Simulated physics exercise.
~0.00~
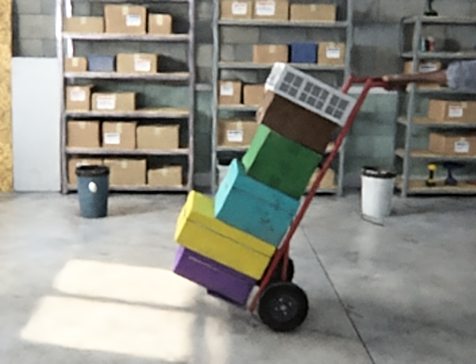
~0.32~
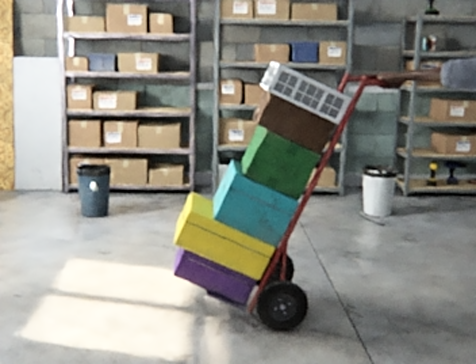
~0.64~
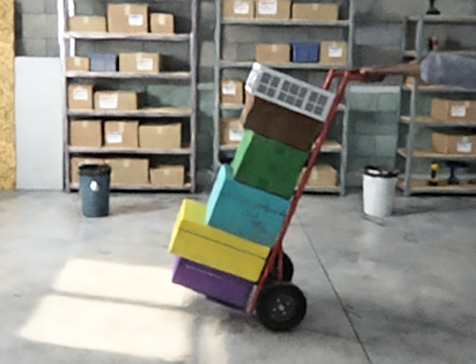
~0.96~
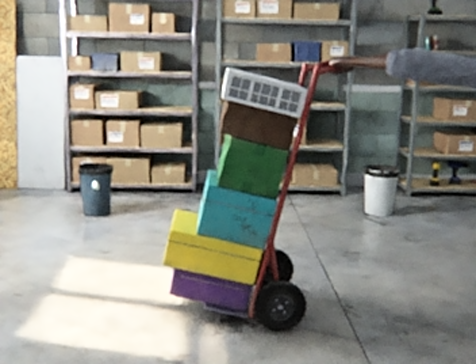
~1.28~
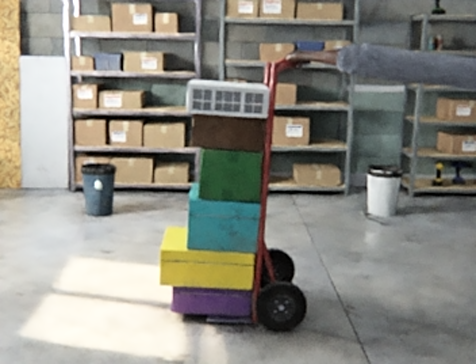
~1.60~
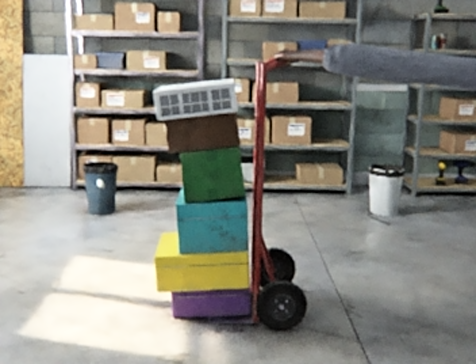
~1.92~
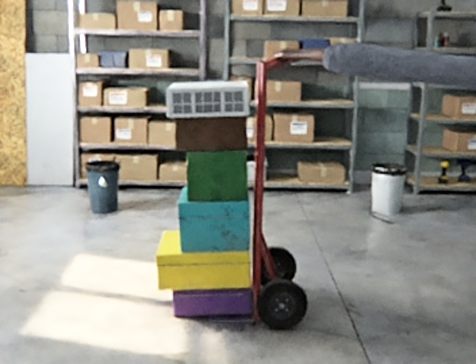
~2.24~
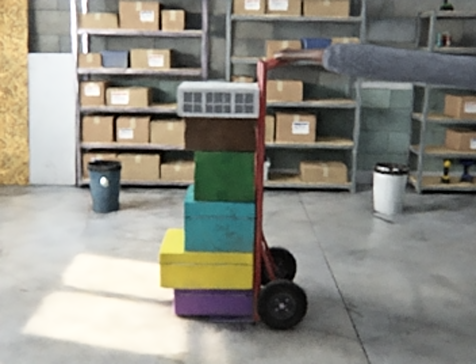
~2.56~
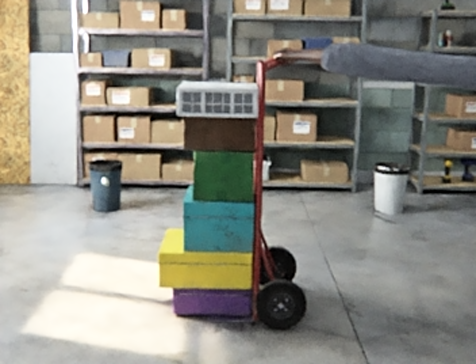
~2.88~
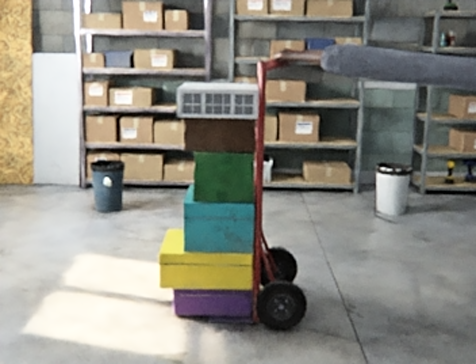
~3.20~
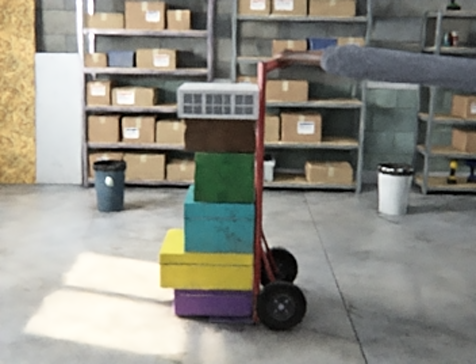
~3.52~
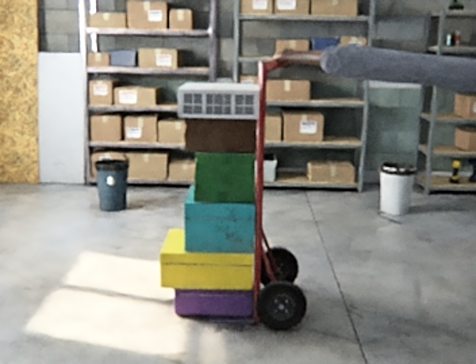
In a storeroom, a sleeved arm tips a loaded red sack truck upright, the stacked boxes rocking left before settling in place.
